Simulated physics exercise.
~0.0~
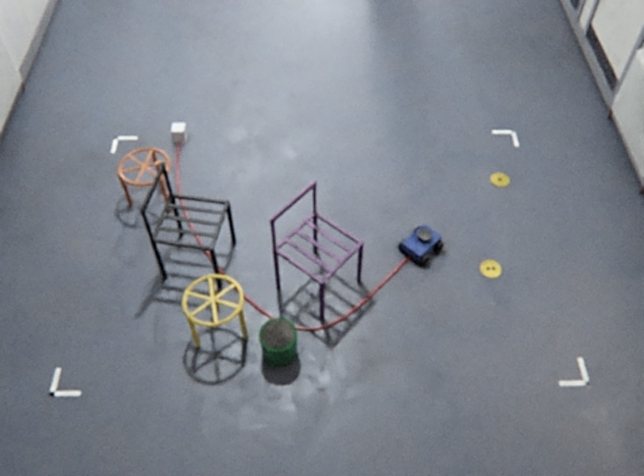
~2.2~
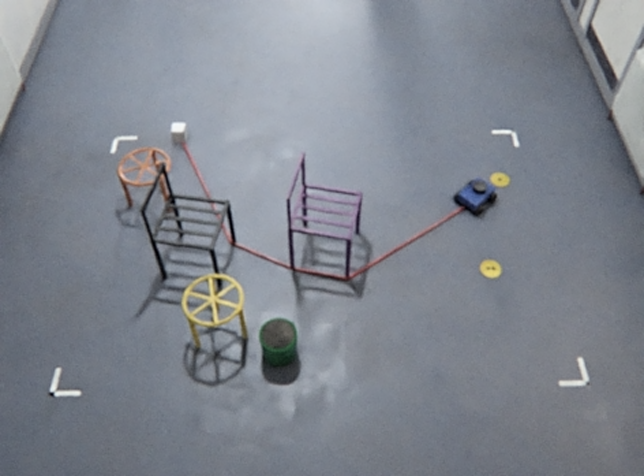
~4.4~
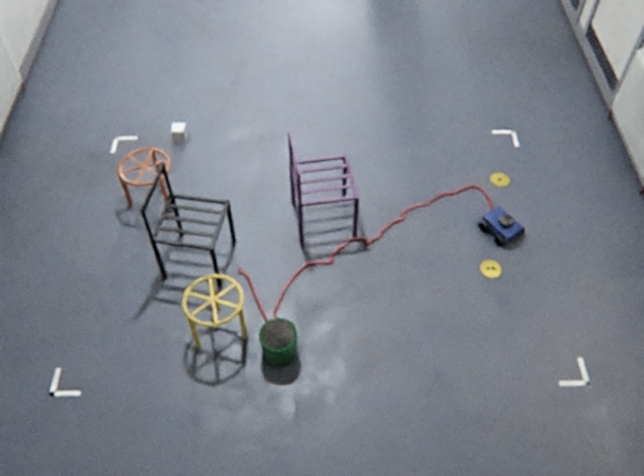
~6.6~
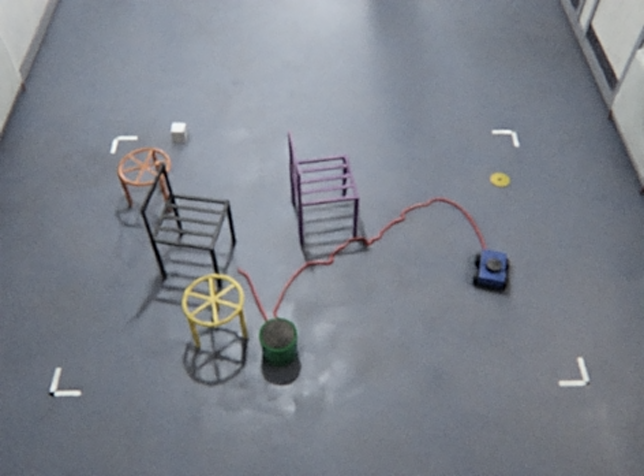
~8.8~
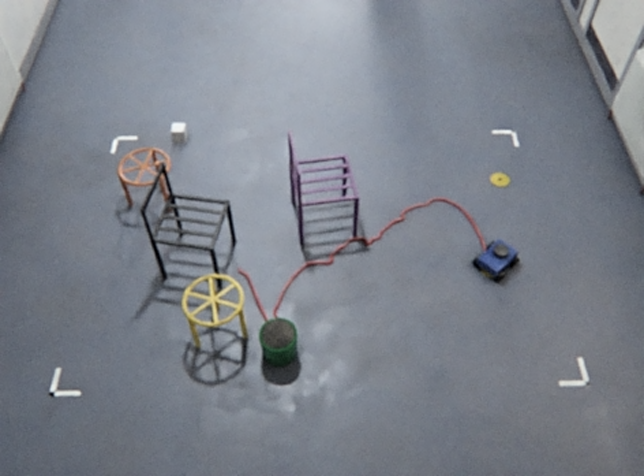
The footage shows a blue cart towing a red lead across a hallway floor among stools, chairs and a green pot; the lead drags the purple chair upward, then comes away from the small white block, and the cart turns down and stops near the lower yellow mark, the lead lying slack.
